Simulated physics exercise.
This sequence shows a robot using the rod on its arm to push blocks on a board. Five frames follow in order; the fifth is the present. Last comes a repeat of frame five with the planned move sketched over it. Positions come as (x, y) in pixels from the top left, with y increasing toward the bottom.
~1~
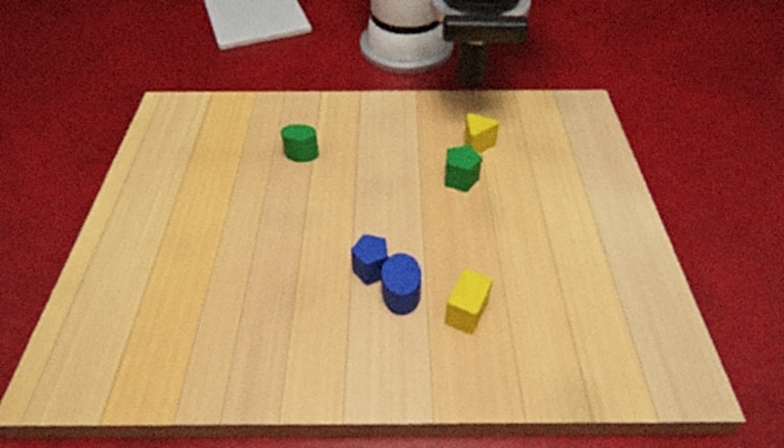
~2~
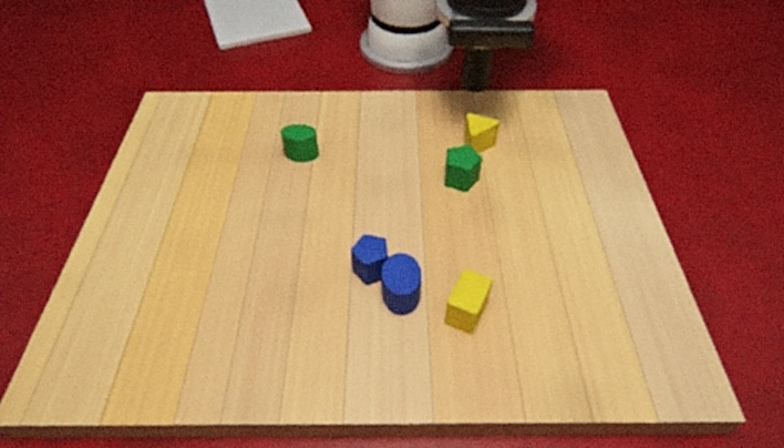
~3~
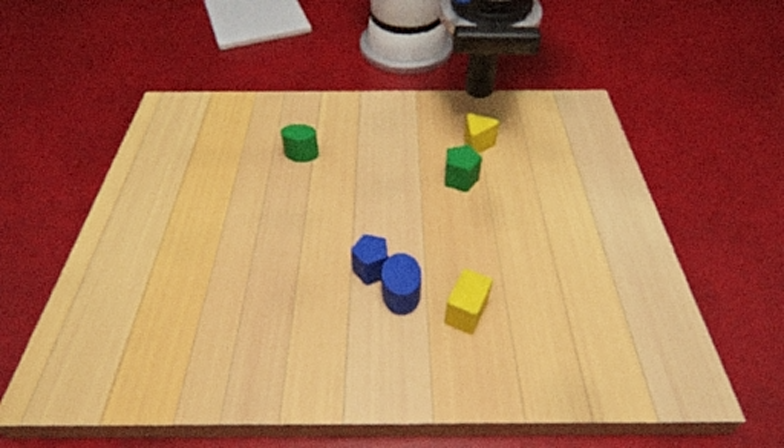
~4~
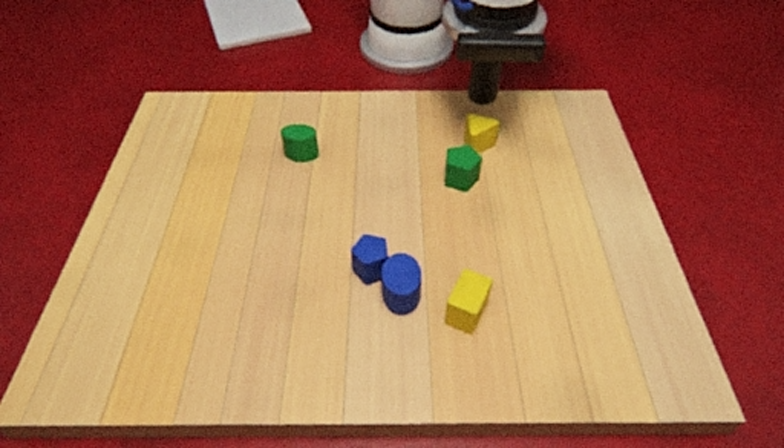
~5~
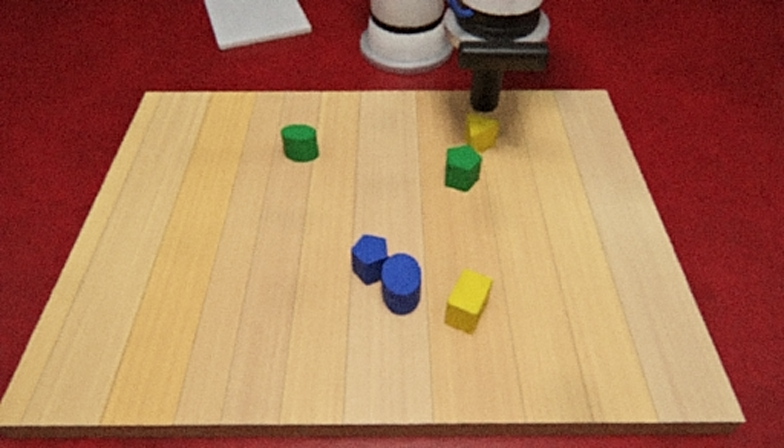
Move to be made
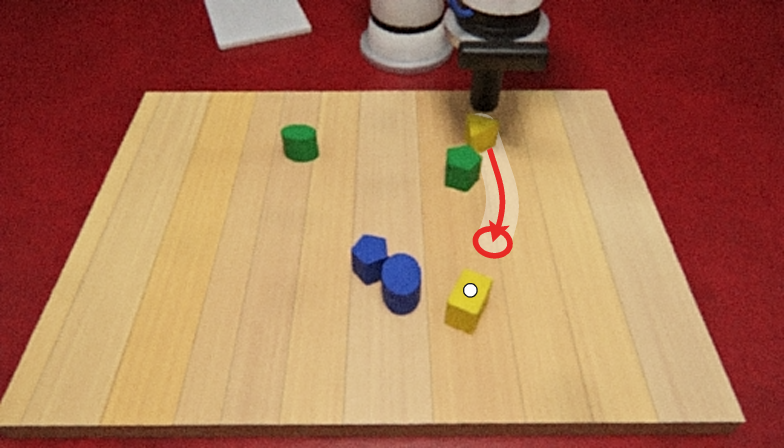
To begin with, a robot arm's dark rod hangs at the far edge of a wooden board holding green, blue and yellow blocks. The rod shifts slightly right and moves a little nearer, ending right by the yellow triangle, while all the blocks stay still.
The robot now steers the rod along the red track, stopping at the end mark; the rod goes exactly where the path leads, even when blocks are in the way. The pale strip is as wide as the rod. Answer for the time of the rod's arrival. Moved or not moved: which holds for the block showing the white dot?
If the rod follows that path, the block showing the white dot stays in its place.
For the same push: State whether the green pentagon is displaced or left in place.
Displaced, by a centimetre or more.
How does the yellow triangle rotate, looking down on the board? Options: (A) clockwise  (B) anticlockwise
A (clockwise)
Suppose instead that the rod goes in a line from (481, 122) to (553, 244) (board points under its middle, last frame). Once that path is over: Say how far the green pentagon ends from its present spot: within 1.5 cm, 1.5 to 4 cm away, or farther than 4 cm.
Once the path is done, the green pentagon lies within 1.5 cm of its present place.
The drawn path runs from (481, 122) through (492, 158) and (502, 198) to (493, 242); the dot is on the yellow oblong.
The first path, step by step. One third of the way, rod (496, 141); green pentagon (456, 161), turned 30° anticlockwise; yellow triangle (472, 146), turned 65° clockwise.
Two thirds of the way, rod (506, 181); green pentagon (456, 161), turned 30° anticlockwise; yellow triangle (472, 146), turned 65° clockwise.
At the end, rod (496, 225); green pentagon (456, 161), turned 30° anticlockwise; yellow oblong not moved; yellow triangle (472, 146), turned 65° clockwise.
